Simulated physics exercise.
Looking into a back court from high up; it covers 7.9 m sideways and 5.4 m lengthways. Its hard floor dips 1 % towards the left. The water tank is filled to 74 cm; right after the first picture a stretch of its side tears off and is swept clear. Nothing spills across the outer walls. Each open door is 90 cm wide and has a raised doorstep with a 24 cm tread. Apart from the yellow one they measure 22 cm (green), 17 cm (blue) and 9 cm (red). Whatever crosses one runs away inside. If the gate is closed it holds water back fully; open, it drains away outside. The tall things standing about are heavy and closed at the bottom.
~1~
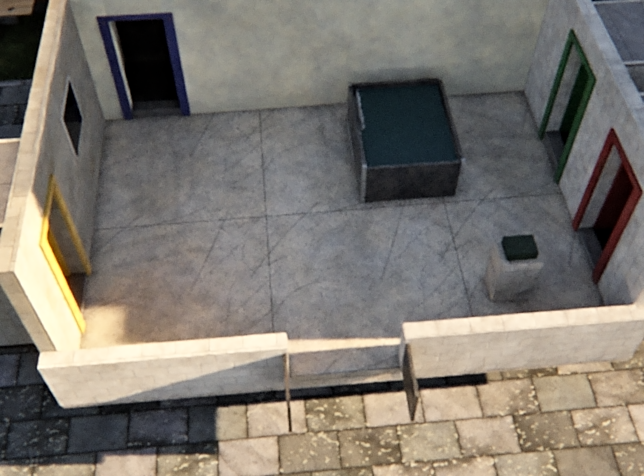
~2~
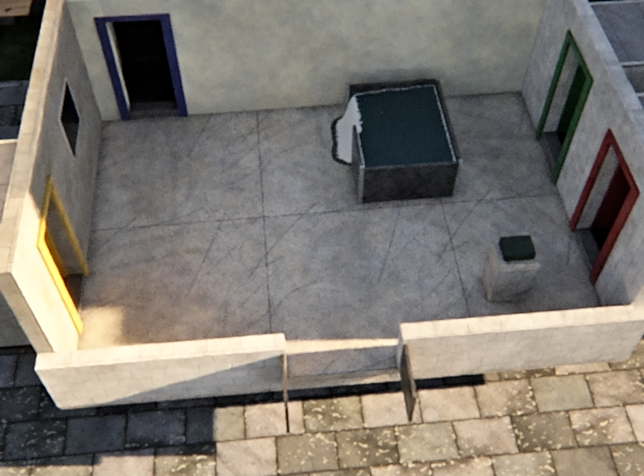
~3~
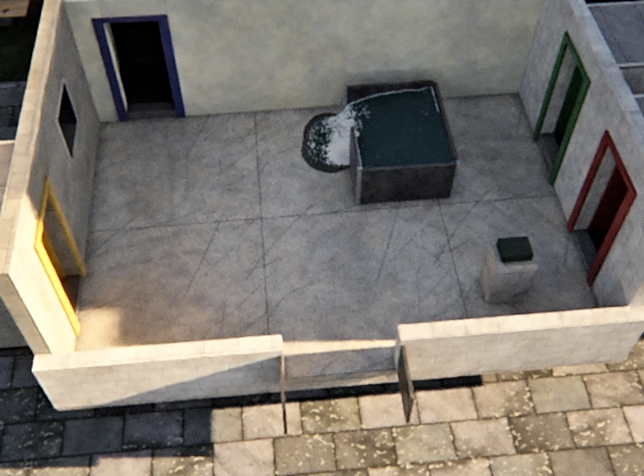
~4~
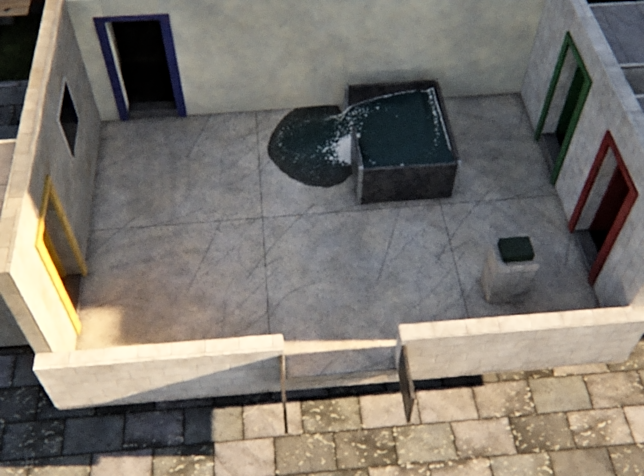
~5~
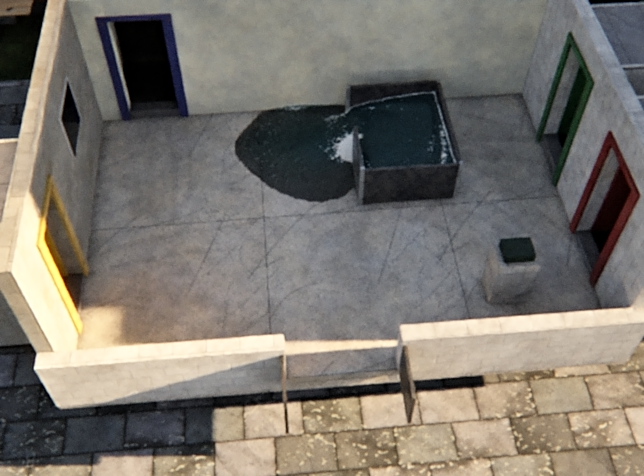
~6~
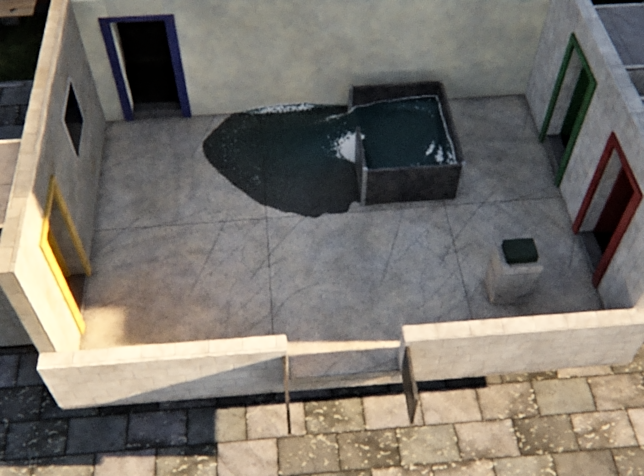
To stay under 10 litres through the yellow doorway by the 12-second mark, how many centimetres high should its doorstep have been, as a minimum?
About 12 cm.
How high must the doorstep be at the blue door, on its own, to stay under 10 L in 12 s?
About 18 cm at blue.
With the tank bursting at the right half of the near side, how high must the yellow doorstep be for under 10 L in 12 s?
Some 6.5 cm.
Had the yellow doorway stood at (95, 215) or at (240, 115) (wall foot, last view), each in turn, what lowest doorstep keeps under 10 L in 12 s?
About 18 and 13.5 cm.
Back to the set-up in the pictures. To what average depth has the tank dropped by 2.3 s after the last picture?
Roughly 27 cm on average.
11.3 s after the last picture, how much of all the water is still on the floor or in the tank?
Roughly 92 in a hundred.
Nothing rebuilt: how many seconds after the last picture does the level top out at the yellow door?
Near 8.5 s.
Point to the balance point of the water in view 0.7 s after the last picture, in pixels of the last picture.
Around (342, 153).
Then, 0.7 s after the last picture water covers 25 % of the floor, deepest (34 cm) near (344, 139); it has not reached the yellow door.
Then, 2.3 s after the last picture water covers 40 % of the floor, deepest (30 cm) near (115, 140); 12 cm at the yellow door, 0 litres in over its 9 cm doorstep.
Then, 11.3 s after the last picture water covers 95 % of the floor, deepest (10 cm) near (76, 382); 9 cm at the yellow door, 41 litres in over its 9 cm doorstep.
At the yellow door as built, the water peaked near 13 cm, 8.3 s after the last picture.
With a doorstep of 10.5 cm, 23 litres would have come in within the 12 s; with 14 cm, 3 litres. So under 10 litres takes about 12 cm.
